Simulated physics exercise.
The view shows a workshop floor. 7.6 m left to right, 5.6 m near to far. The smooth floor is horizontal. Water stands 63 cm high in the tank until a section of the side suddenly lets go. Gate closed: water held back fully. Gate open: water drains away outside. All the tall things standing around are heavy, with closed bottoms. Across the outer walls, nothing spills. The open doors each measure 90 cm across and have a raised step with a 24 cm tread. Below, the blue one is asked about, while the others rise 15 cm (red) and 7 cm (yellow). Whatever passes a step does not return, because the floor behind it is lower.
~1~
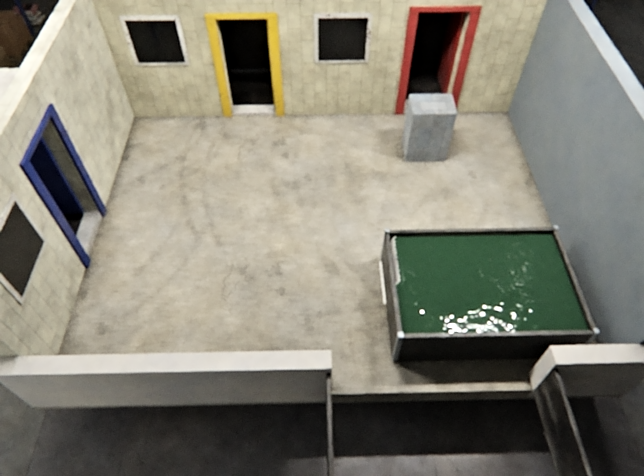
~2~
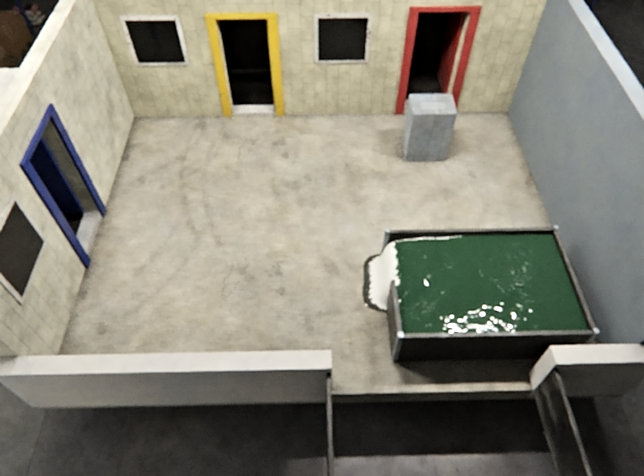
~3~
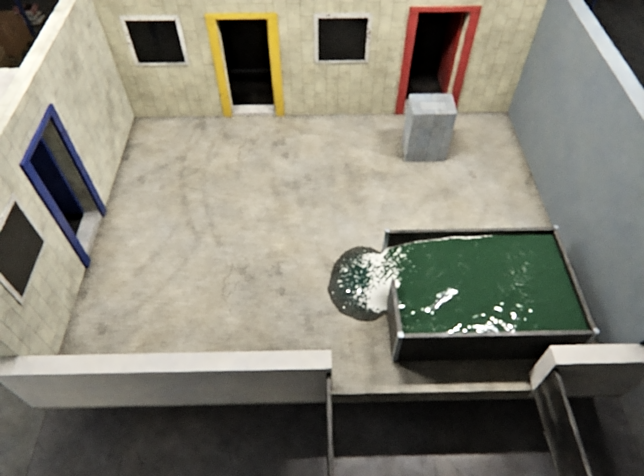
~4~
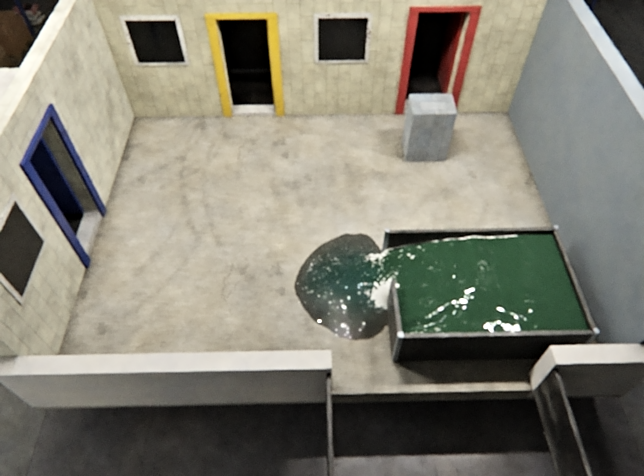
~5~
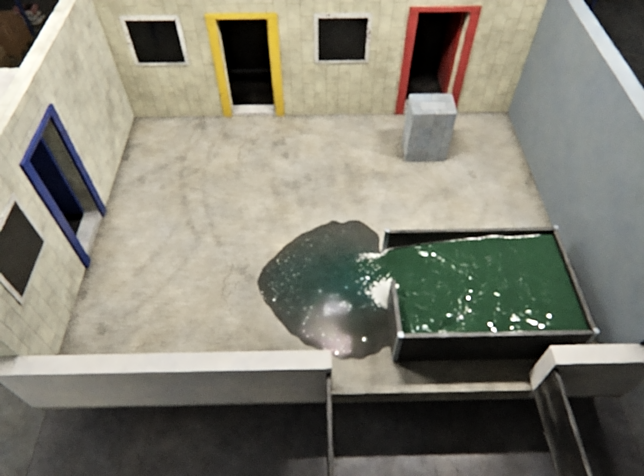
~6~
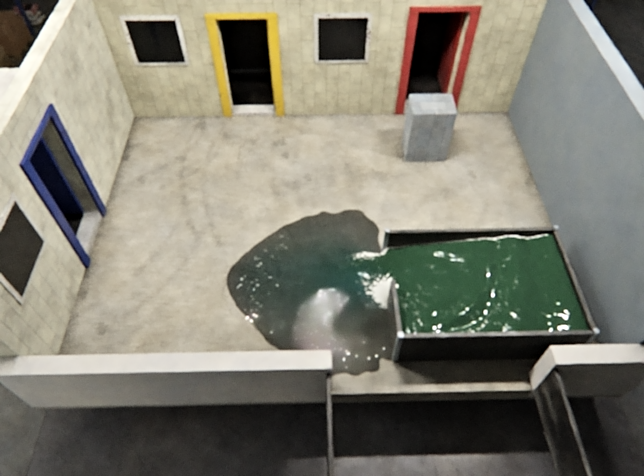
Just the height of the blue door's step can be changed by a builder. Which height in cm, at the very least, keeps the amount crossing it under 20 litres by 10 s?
Close to 12 cm is just enough.
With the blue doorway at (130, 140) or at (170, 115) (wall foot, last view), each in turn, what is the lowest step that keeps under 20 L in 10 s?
Roughly 11.0 cm, then roughly 12.5 cm.
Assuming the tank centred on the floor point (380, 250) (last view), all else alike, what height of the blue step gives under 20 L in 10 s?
Minimum: Approx. 17 cm.
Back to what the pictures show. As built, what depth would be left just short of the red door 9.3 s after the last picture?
Depth: Near 6.0 cm.
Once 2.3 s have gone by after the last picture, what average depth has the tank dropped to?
About 35 cm.
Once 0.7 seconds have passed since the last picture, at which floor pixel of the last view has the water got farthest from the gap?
In the last picture, around (109, 271).
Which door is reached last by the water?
The red door.
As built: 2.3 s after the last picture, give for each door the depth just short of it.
Door depths (cm): Blue = 16, red = 0, yellow = 3.
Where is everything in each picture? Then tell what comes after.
The tank at (482, 281) is whole and still, 63 cm deep; the blue door at (72, 197) is dry, in the first picture.
The front is at (372, 303), 0.3 m from the gap at (389, 275); 0.2 m2 of floor is wet, 63 cm left at the back, in the second picture.
The gap is at (388, 276), the front 0.8 m out at (335, 297); the back of the tank holds 63 cm, in the third picture.
The gap is at (388, 276), the front 1.3 m out at (304, 294); the back of the tank holds 63 cm, in the fourth picture.
Water pours out at (388, 276) and has run 1.9 m, to (265, 285); about 5 cm deep outside, 63 cm at the back, in the fifth picture.
The gap is at (389, 276), the front 2.4 m out at (233, 285); the back of the tank holds 63 cm; 2.5 m in a straight line remain to the blue door at (72, 197), in the sixth picture.
Then, 0.7 s after the last picture water covers 30 % of the floor, deepest (33 cm) near (373, 276); it has not reached the blue door.
Then, 2.3 s after the last picture water covers 55 % of the floor, deepest (28 cm) near (84, 357); 16 cm at the blue door, 1 litre in over its 15 cm step.
Then, 9.3 s after the last picture water covers 85 % of the floor, deepest (12 cm) near (498, 112); 9 cm at the blue door, 4 litres in over its 15 cm step.
At the blue door as built, the water peaked near 18 cm, 1.9 s after the last picture.
With a step of 10.5 cm, 35 litres would have come in within the 10 s; with 14 cm, 8 litres. So under 20 litres takes about 12 cm.
